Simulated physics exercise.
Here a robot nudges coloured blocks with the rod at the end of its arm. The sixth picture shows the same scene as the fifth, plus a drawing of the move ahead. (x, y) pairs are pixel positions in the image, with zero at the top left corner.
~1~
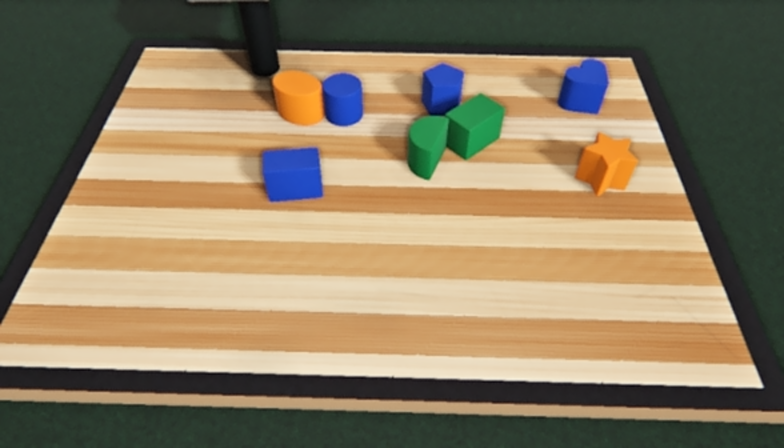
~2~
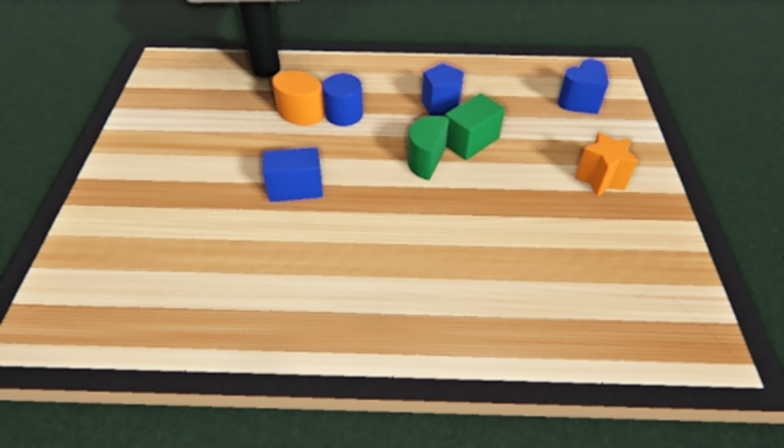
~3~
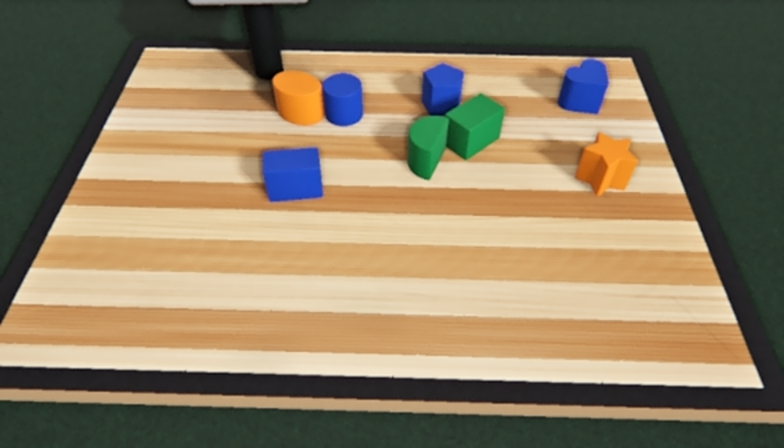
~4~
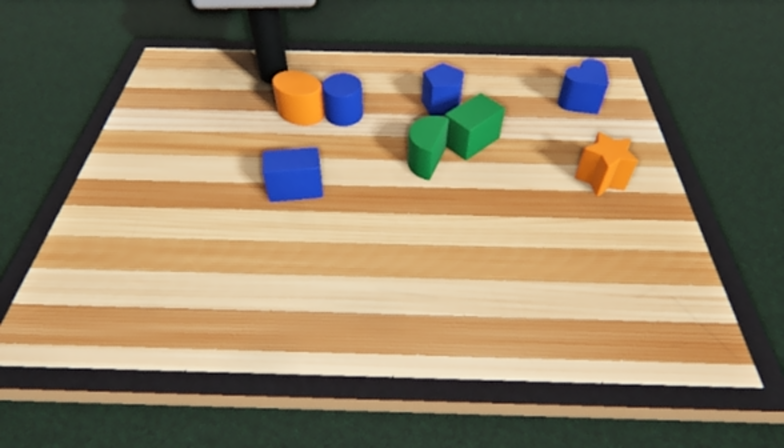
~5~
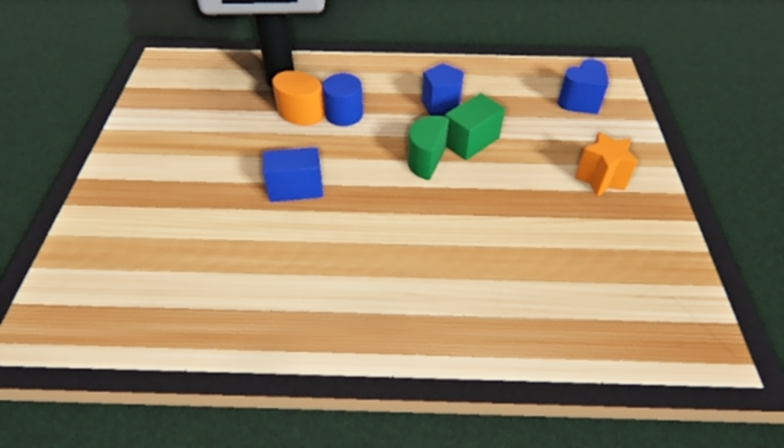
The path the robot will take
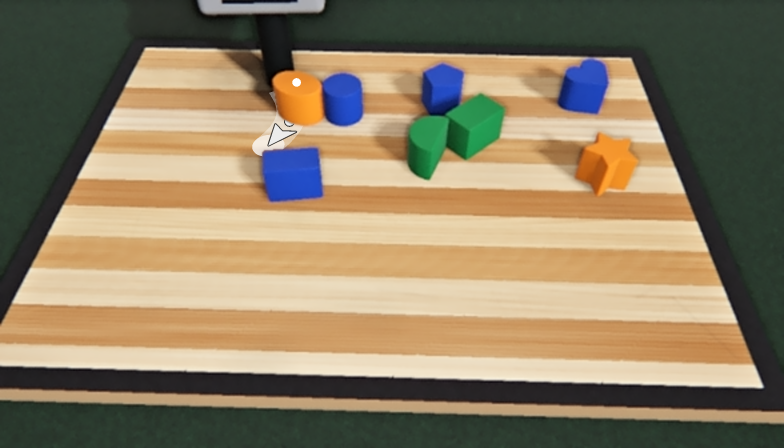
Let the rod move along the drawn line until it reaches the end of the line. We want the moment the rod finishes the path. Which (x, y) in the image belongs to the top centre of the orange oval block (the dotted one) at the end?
The centre of its top will be at (309, 113).
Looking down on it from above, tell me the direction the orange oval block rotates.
Its spin: Anticlockwise.
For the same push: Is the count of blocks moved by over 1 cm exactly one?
Yes - that is the case.
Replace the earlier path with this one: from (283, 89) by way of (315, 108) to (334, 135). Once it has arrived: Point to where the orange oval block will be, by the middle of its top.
The centre of its top face lies at (304, 126).
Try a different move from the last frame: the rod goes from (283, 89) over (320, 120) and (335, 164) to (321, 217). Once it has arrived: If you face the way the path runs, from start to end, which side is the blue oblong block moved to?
It's set to shift right.
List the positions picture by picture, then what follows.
In the first picture, tip of the rod at (266, 69), middles of tops, orange oval block at (297, 82), blue circle at (342, 84).
In the second picture, rod at (267, 70), nothing pushed.
In the third picture, rod at (270, 72), nothing pushed.
In the fourth picture, rod at (274, 76), nothing pushed.
In the fifth picture, rod at (281, 81), orange oval block at (297, 82), blue circle at (342, 84).
The line goes from (283, 89) via (291, 106) and (287, 126), ending at (268, 146); the dot is on the orange oval block.
The first path, step by step. One third of the way, rod at (290, 99); orange oval block at (302, 97), turned 25° anticlockwise.
Two thirds of the way, rod at (285, 119); orange oval block at (308, 111), turned 60° anticlockwise.
At the end, rod at (267, 138); orange oval block at (309, 113), turned 70° anticlockwise; blue circle unmoved.
